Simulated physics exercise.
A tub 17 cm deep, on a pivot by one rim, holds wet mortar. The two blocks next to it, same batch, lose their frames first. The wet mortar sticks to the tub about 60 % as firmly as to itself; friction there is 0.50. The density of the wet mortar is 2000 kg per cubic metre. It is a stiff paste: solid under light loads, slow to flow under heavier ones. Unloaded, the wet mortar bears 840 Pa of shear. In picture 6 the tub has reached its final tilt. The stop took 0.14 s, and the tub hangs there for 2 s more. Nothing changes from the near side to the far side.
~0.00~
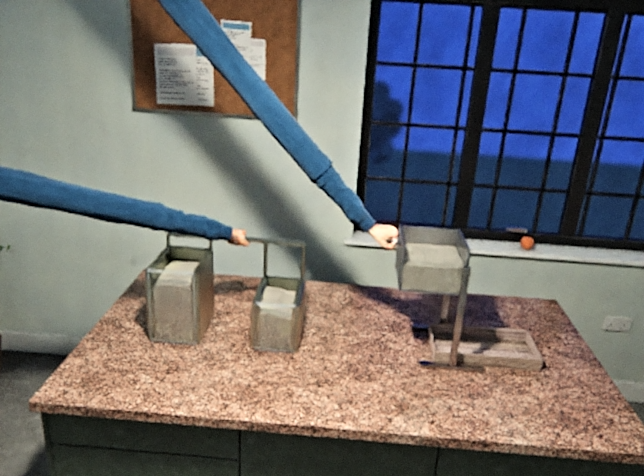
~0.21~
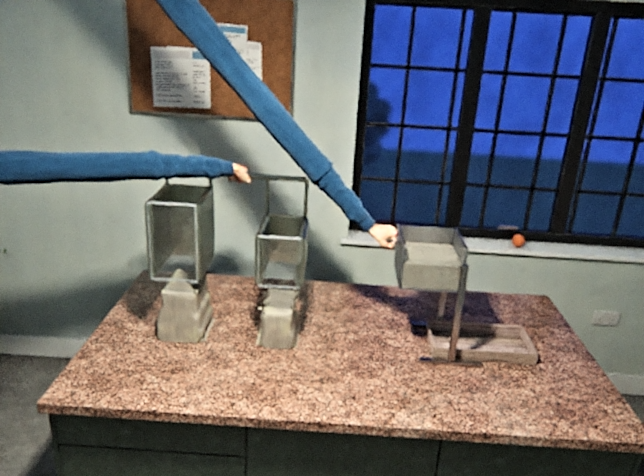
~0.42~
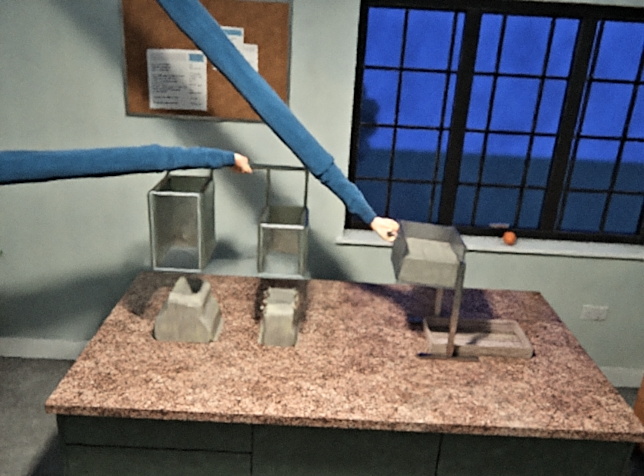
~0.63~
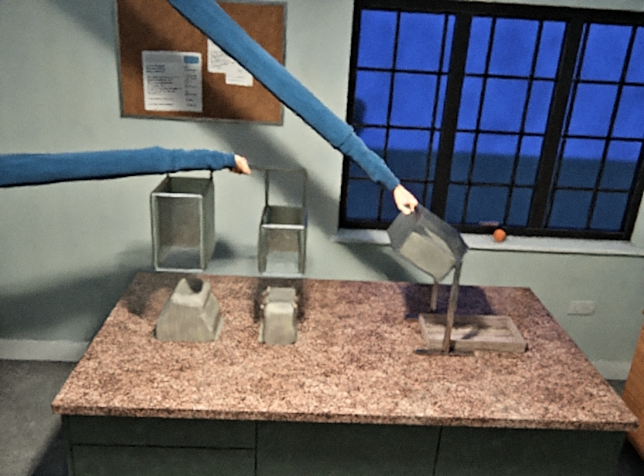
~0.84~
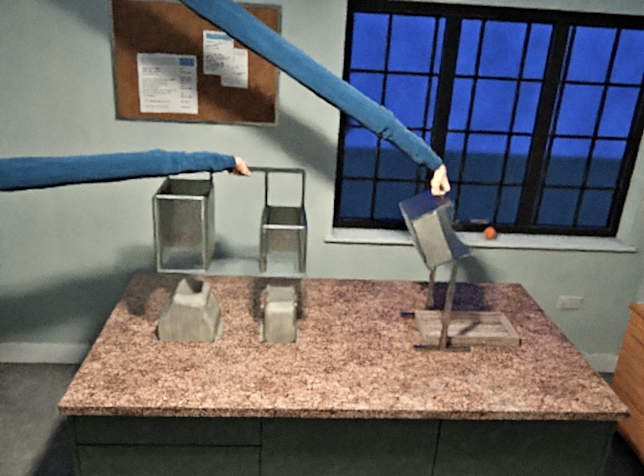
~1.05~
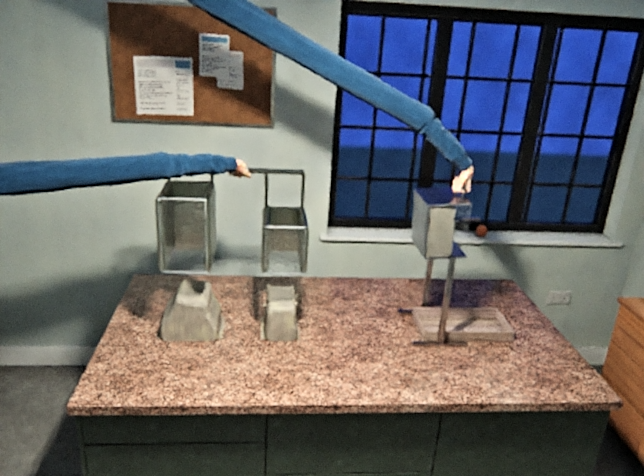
A blue-sleeved arm lifts two joined open containers off two grey mounds on a speckled countertop, and the taller left mound slumps slightly. Another blue-sleeved arm then tilts a grey tub on a stand steeply toward the right.
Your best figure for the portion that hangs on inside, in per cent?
Expect roughly 100 %.
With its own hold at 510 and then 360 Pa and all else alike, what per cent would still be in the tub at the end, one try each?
In that order: 60 %, 60 %.
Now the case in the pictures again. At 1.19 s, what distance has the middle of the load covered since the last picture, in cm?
Some 2 cm.
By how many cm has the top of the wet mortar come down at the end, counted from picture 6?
Some 5 cm.
By 1.19 s, the tub is at 86 degrees and holds 100 %.
By 1.36 s, the tub is at 86 degrees and holds 100 %.
By 1.53 s, the tub is at 86 degrees and holds 100 %.
By 1.70 s, the tub is at 86 degrees and holds 100 %.
By 3.05 s, at the end, the tub is at 86 degrees and holds 100 %.
